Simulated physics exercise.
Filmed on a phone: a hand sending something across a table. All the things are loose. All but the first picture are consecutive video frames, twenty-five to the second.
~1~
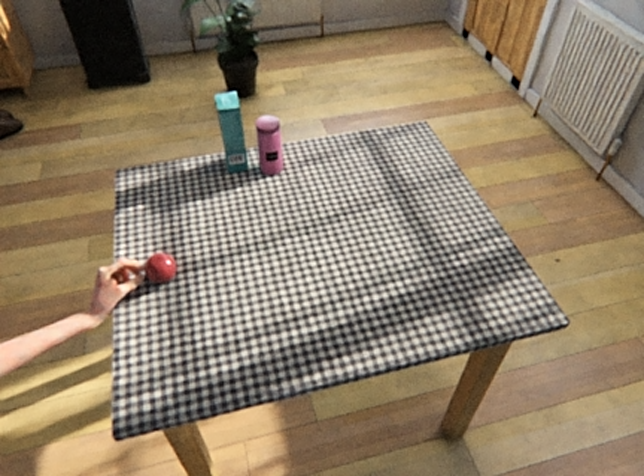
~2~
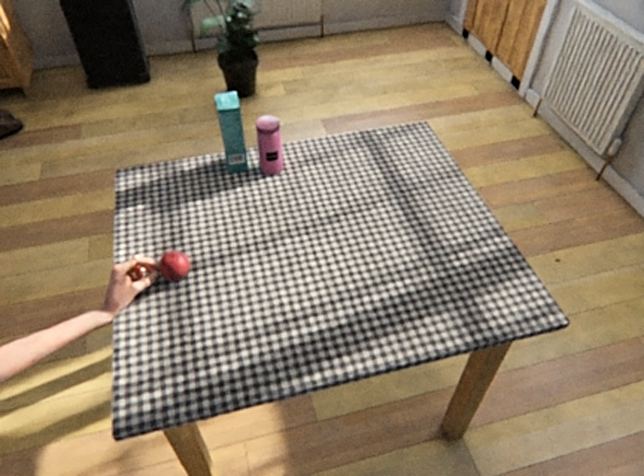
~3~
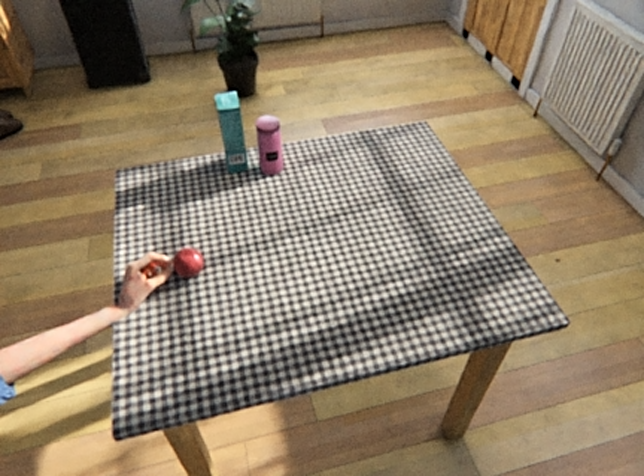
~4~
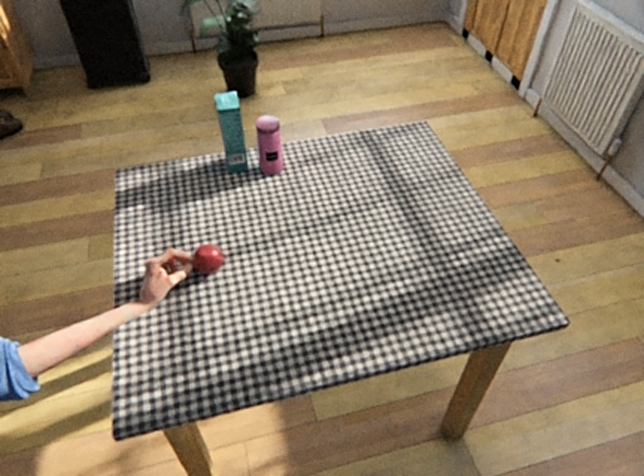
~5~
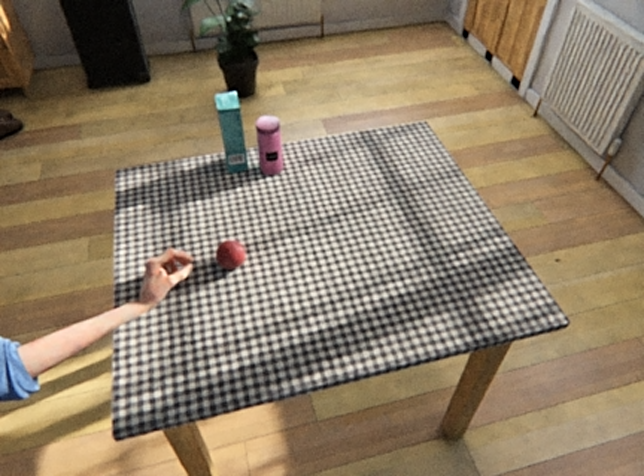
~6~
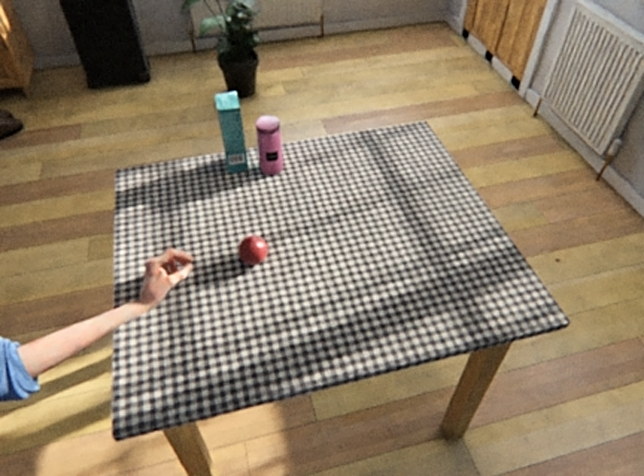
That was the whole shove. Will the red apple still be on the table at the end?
The red apple goes over the edge.
Then, 0.40 s past the last view, red apple displaced well along near (438, 214).
Then, 0.80 s past the last view, red apple now off the table.
Finally, off the table, red apple.
